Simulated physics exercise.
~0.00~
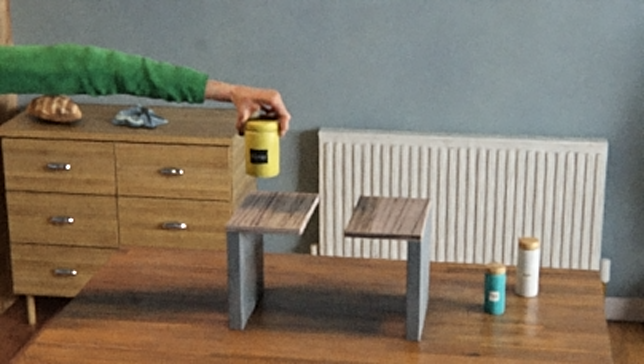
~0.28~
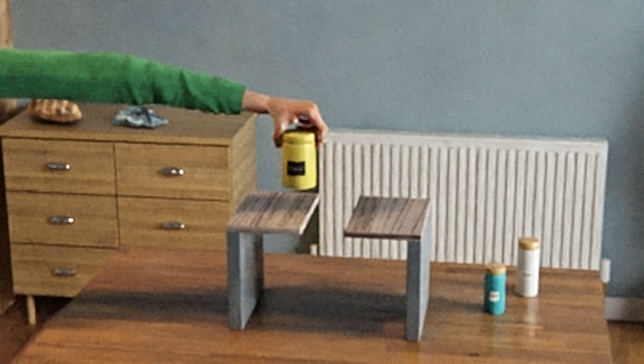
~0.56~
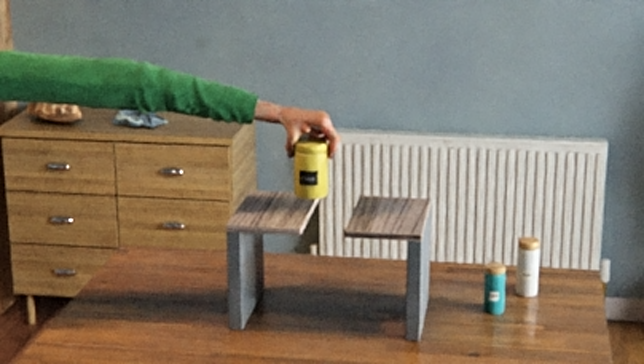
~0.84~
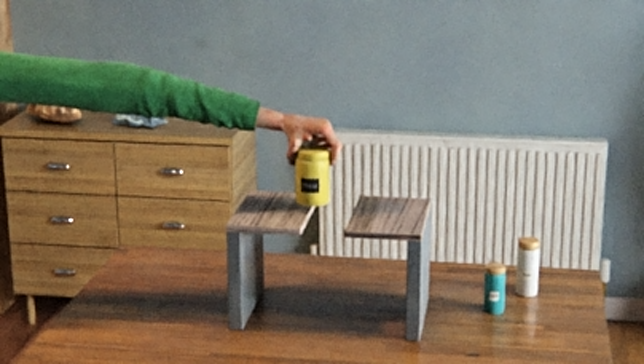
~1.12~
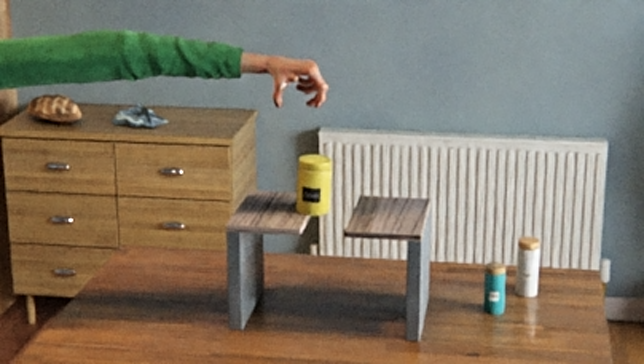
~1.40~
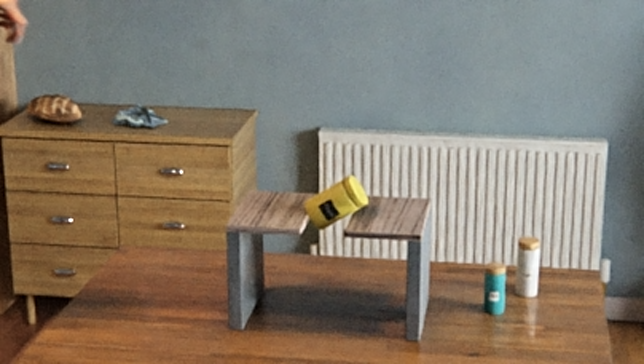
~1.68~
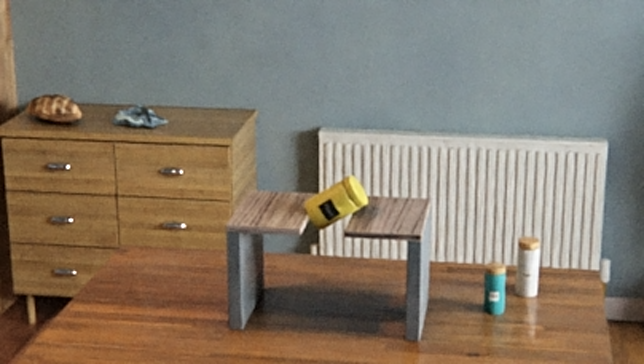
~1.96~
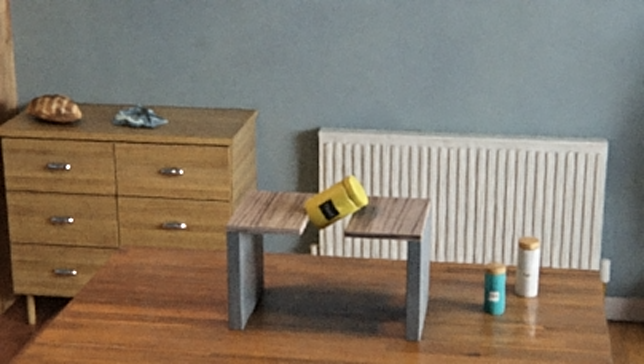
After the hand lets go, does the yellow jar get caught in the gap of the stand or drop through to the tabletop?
It gets caught in the gap, tilting over to the right and coming to rest at a slant between the two top boards.
In a room with a radiator, a hand releasing a yellow jar over a stand's gap, the jar tipping right and wedging aslant.
